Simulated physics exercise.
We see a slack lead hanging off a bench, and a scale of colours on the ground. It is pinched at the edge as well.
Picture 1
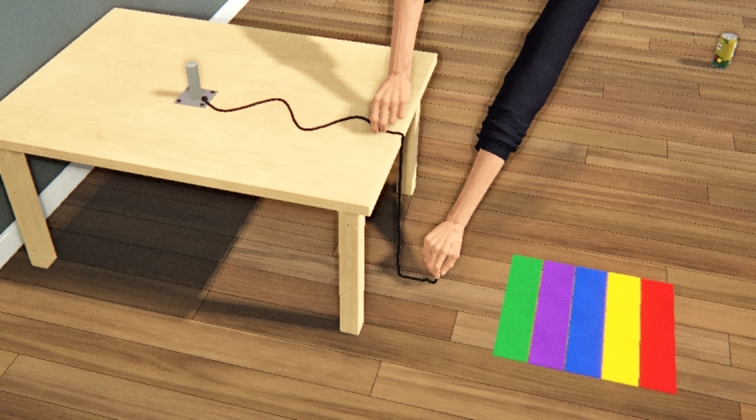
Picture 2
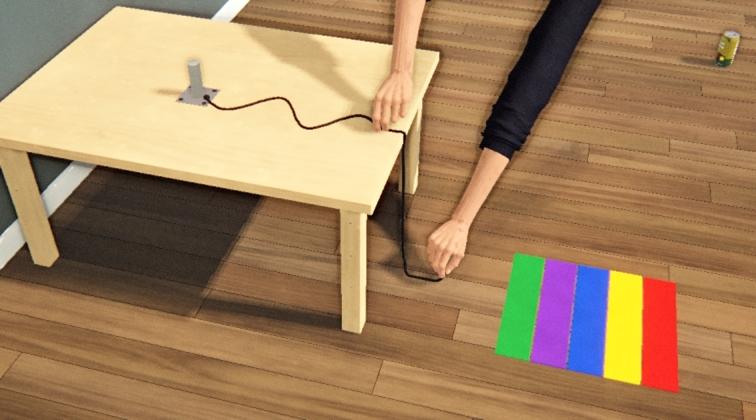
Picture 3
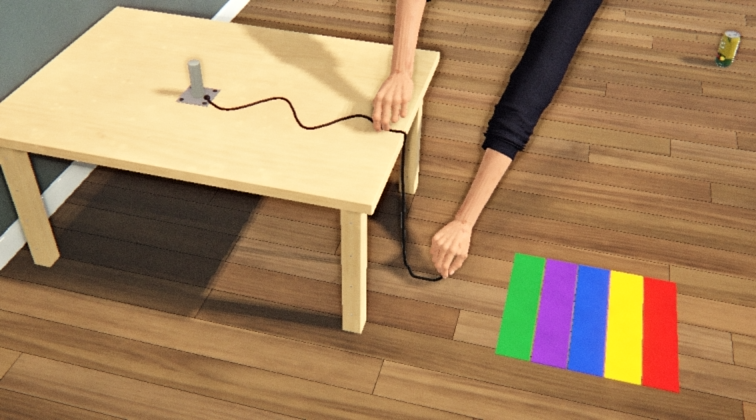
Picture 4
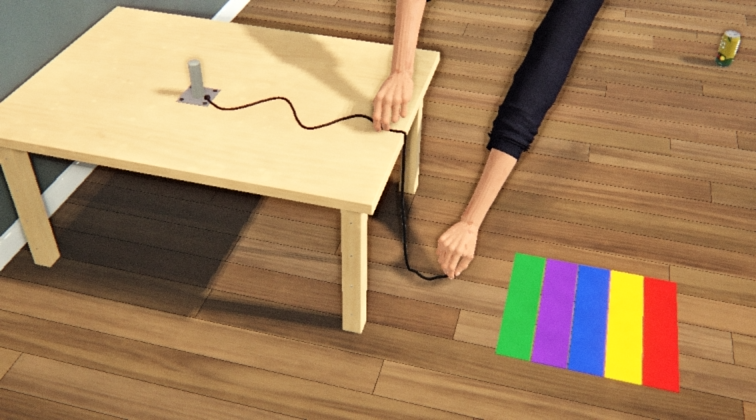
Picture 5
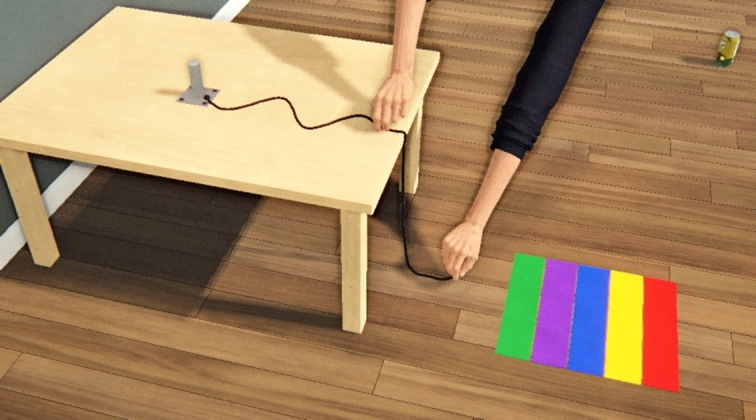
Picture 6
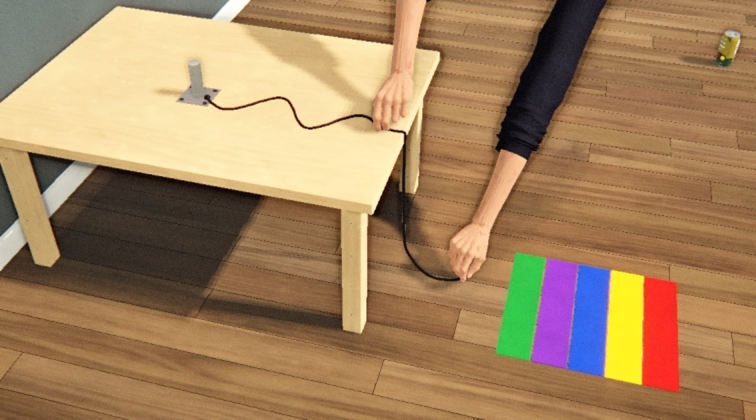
A hand slowly draws the end of a slack lead rightward across the wooden floor.
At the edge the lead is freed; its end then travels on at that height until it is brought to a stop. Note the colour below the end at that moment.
Colour below: Yellow.
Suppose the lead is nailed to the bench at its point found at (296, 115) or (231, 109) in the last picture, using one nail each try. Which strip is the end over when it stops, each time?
The end stops on blue and then on yellow.
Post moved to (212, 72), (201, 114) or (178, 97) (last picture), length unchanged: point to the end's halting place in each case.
Estimated pixels per try: (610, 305); (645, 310); (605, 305).
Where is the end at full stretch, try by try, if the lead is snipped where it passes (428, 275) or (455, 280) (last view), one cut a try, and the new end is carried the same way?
Around (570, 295) for the first cut and around (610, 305) for the second.
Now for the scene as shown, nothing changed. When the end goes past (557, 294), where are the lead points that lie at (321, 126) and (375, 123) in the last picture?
Positions: (368, 125) for the first, (411, 157) for the second.
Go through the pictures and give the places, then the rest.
In the first picture, end (439, 274); green (513, 339); purple (549, 346); blue (584, 354); yellow (621, 361); red (658, 369).
In the second picture, end (444, 273); lead through (228, 110) (291, 107) (342, 119) (404, 139) (403, 201) (404, 259).
In the third picture, end (448, 273).
In the fourth picture, end (454, 274); lead through (229, 110) (292, 107) (343, 119) (404, 139) (402, 201) (406, 259).
In the fifth picture, end (458, 275).
In the sixth picture, end (465, 276); lead through (229, 110) (292, 107) (343, 119) (404, 139) (404, 201) (413, 260).
Early on, end near (557, 294); over purple.
Midway, end near (601, 303); over blue.
At the end of the slack, end near (629, 308); over yellow. The yellow one.
